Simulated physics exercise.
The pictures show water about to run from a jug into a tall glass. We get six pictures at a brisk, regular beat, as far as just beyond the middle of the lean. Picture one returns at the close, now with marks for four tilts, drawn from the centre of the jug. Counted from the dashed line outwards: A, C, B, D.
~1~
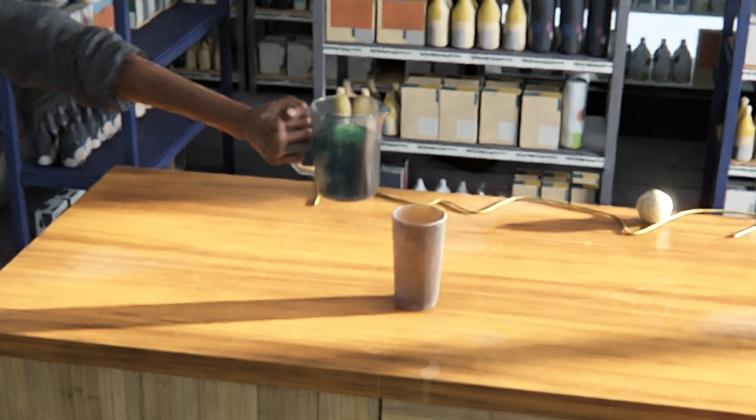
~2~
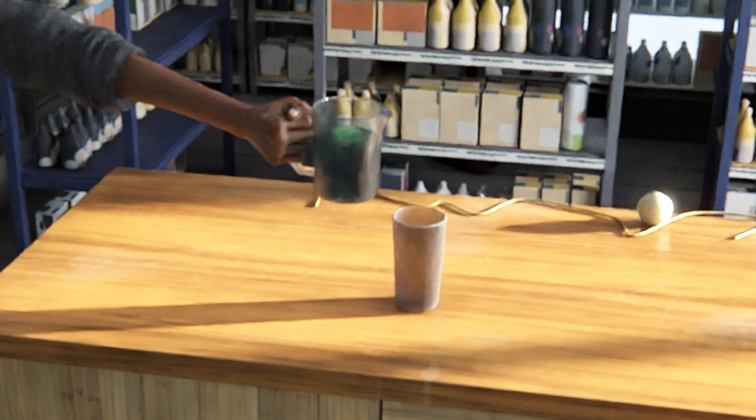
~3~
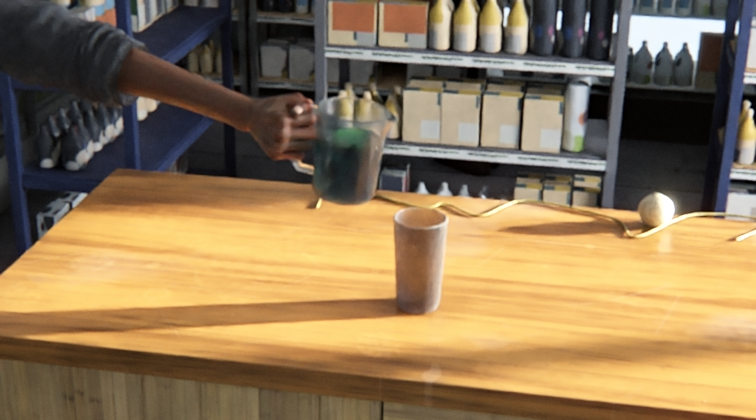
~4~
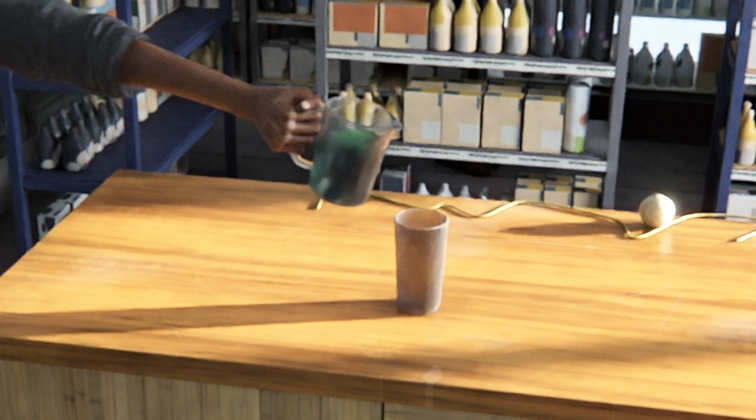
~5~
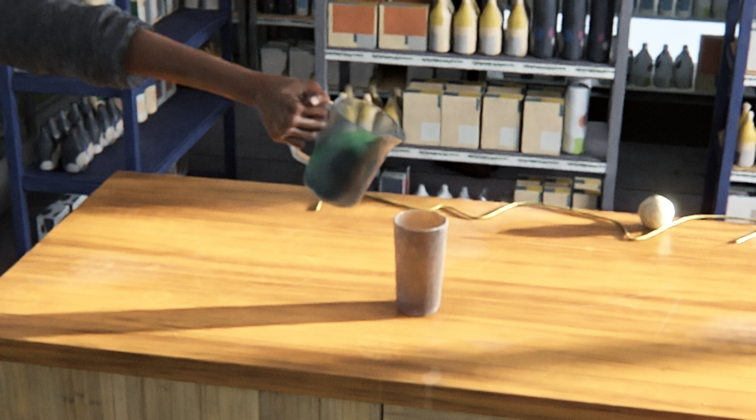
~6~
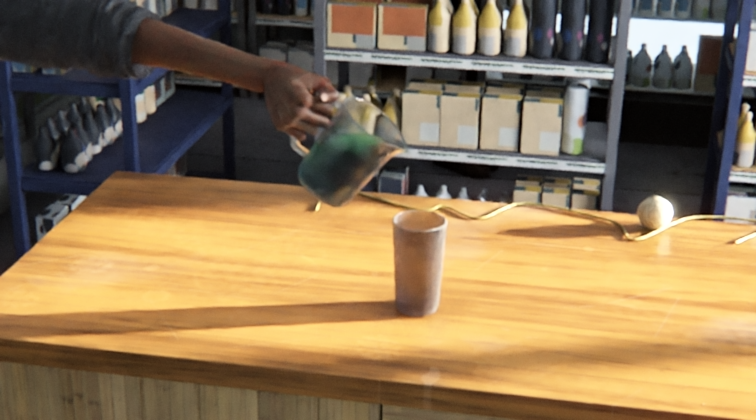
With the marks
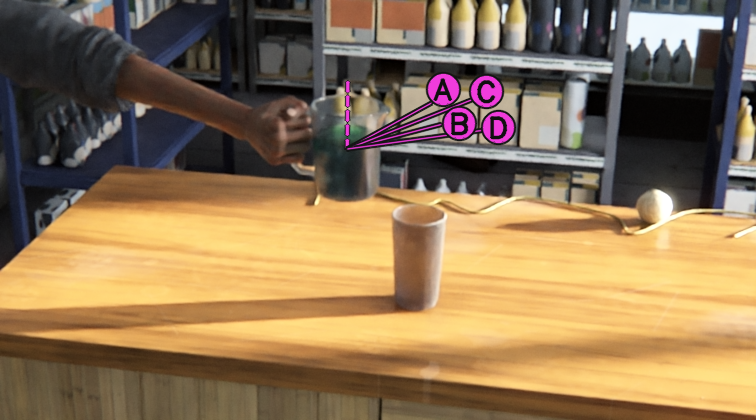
Above a wooden counter, a hand gradually tilts a glass jug rightward near a tall glass.
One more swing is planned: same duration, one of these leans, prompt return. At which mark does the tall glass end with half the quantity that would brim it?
It is B.
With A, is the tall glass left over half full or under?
Under.
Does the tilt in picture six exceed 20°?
Yes, it does.
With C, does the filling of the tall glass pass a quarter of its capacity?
Yes, clearly.
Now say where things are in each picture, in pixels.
Upright, lip at (389, 111); rim of the tall glass round (419, 214); nothing has left yet.
Upright, lip at (391, 114); nothing has left yet.
Tipped about 7°, lip at (396, 120); nothing has left yet.
Tipped about 15°, lip at (401, 128); nothing has left yet.
Tipped about 25°, lip at (404, 138); nothing has left yet.
Tipped about 35°, lip at (406, 149); nothing has left yet.
On the marked copy, A at (431, 103); B at (441, 124); C at (471, 99); D at (481, 130).
Choosing A, the tall glass ends with about 21 % of what it can hold.
Choosing B, the tall glass ends with about 49 % of what it can hold; 3 % of the water is spilt.
Choosing C, the tall glass ends with about 34 % of what it can hold.
Choosing D, the tall glass ends with about 68 % of what it can hold.
